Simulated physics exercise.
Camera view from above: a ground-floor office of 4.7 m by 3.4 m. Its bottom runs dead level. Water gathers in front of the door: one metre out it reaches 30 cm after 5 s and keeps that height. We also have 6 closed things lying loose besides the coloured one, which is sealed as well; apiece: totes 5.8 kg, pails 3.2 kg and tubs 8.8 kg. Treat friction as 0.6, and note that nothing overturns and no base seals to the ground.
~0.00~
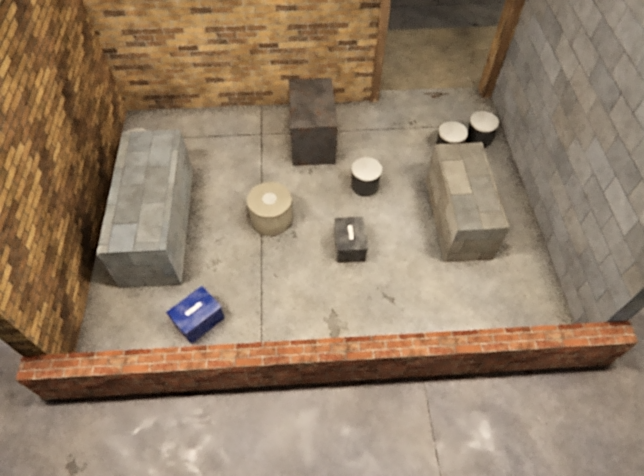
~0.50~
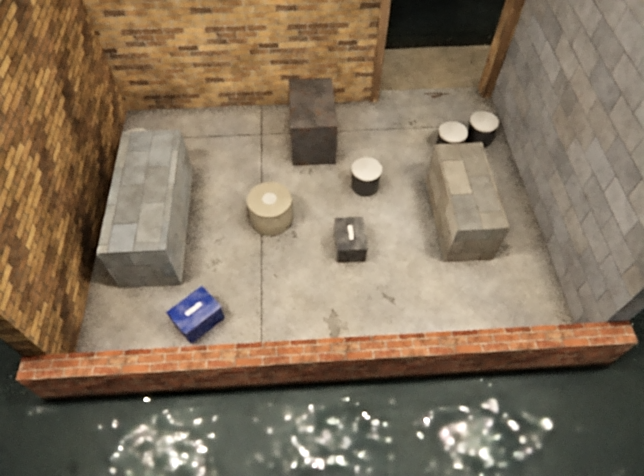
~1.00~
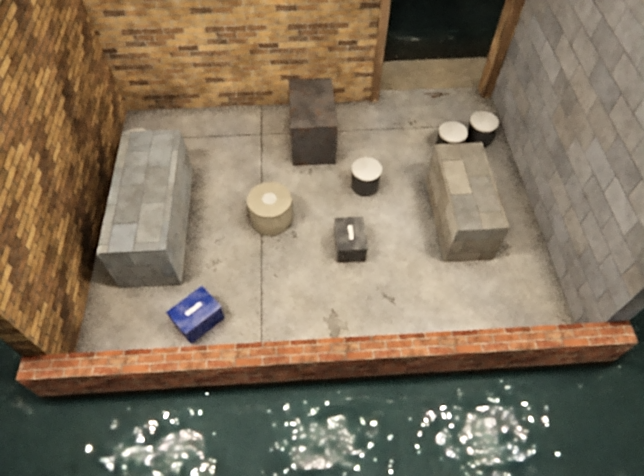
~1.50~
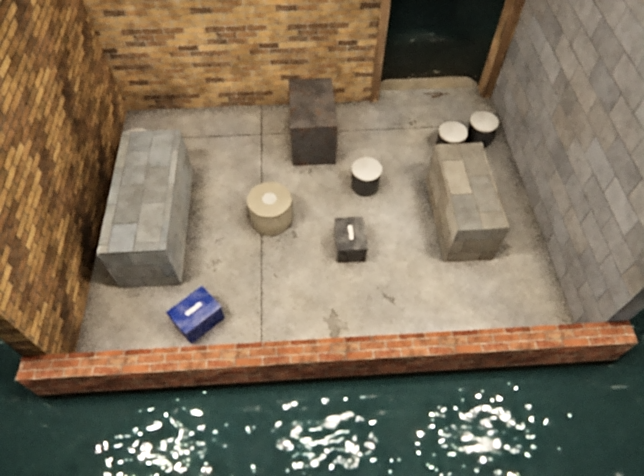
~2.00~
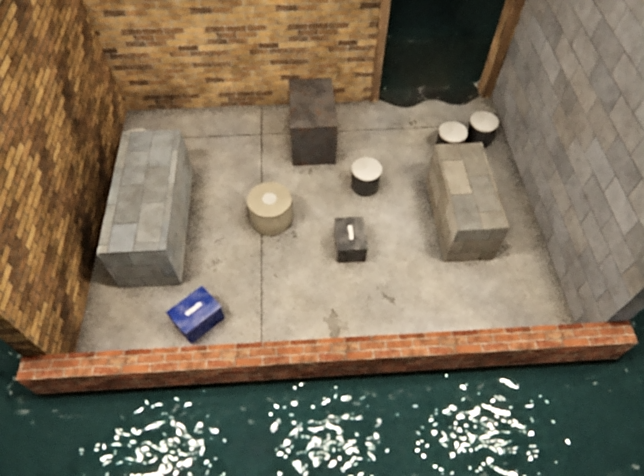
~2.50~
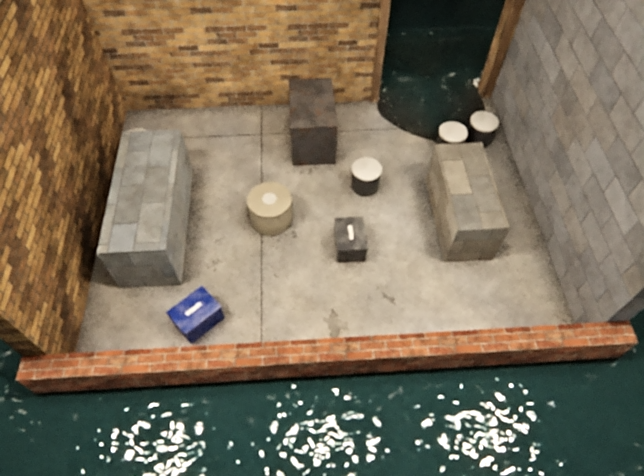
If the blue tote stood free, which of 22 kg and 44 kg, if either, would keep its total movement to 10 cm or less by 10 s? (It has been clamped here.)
Only 44 kg would.
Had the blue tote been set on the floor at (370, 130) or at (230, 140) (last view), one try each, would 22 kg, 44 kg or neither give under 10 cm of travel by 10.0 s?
The small mass already works; the small mass already works.
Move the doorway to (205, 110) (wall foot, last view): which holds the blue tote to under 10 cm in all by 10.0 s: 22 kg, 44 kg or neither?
With that change, the big one is needed.
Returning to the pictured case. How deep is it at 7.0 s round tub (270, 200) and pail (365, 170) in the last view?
About 4 and 15 cm.
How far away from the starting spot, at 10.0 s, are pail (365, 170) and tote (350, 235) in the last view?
One is off by 250 cm, the other by 120 cm, in the order asked.
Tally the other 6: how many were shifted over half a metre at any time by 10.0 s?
5.
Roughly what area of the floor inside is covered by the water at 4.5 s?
That flooded area is roughly 6.0 m2.
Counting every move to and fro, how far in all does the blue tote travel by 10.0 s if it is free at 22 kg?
80 cm, roughly.
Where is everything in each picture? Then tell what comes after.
The first frame shows the blue tote at (194, 309), on the bottom; water covers 0.0 m2; 0 of 7 have shifted.
The second frame shows the blue tote at (194, 309) rests on the ground; water covers 0.0 m2; 0 of 7 have shifted.
The third frame shows the blue tote at (194, 309) rests on the ground; water covers 0.0 m2; 0 of 7 have shifted.
The fourth frame shows the blue tote at (194, 309) rests on the ground; water covers 0.0 m2; 0 of 7 have shifted.
The fifth frame shows the blue tote at (194, 309) rests on the ground; water covers 0.1 m2; 0 of 7 have shifted.
The sixth frame shows the blue tote at (194, 309), on the bottom; 0.7 m2 under water; 0 of 7 have shifted.
After 3.5 s the blue tote would be 0 cm from its start with 22 kg and 0 cm from its start with 44 kg; 0 cm of water round it then.
After 4.5 s the blue tote would be 0 cm from its start with 22 kg and 0 cm from its start with 44 kg; 0 cm of water round it then.
After 7.0 s the blue tote would be 0 cm from its start with 22 kg and 0 cm from its start with 44 kg; 7 cm of water round it then.
After 10.0 s the blue tote would be 60 cm from its start with 22 kg and 0 cm from its start with 44 kg; 19 cm of water round it then.
